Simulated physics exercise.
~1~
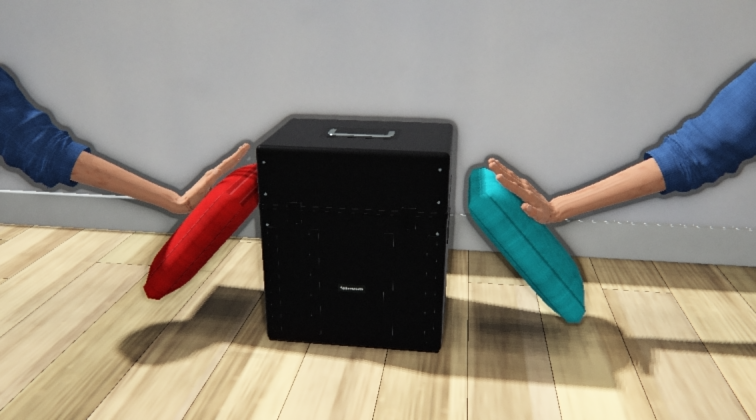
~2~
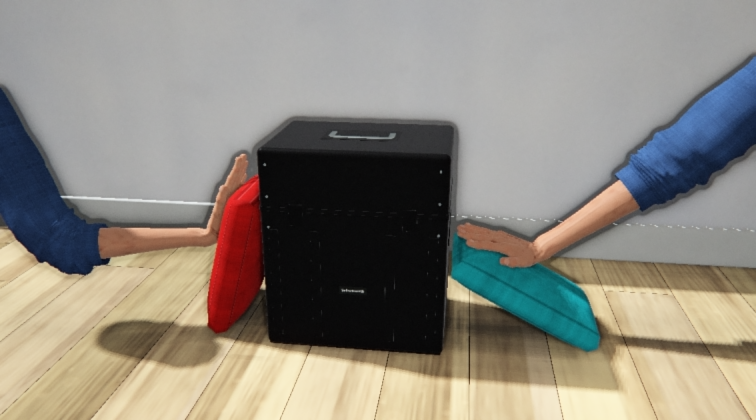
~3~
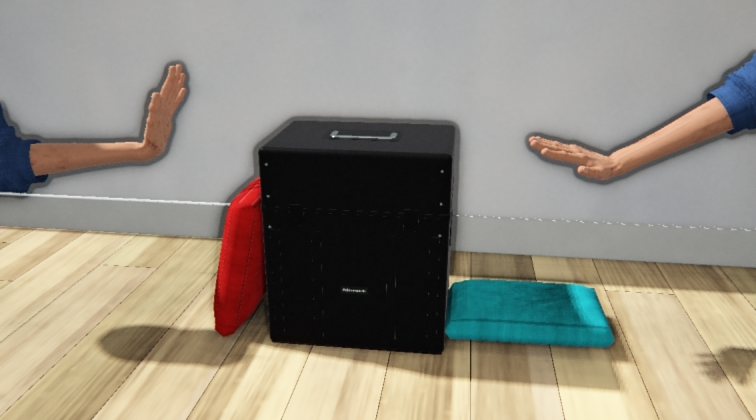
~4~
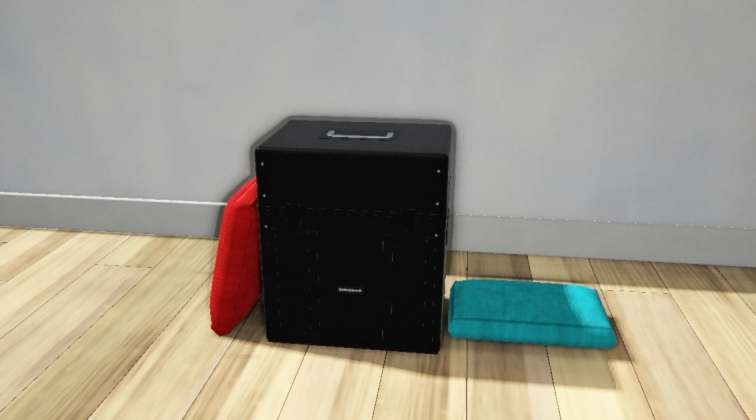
A black chest with a metal handle on top stands on a pale wooden floor before a light grey wall, seen from the front and slightly above. Two hands in blue sleeves reach in from either side, pressing a red soft bag to its left side and bringing a turquoise one towards its right. The red bag settles upright against the chest, while the turquoise one tilts lower under the hand. Both hands draw back and leave the view. The red bag stays leaning, but the turquoise bag slumps and ends flat on the floor beside the chest.
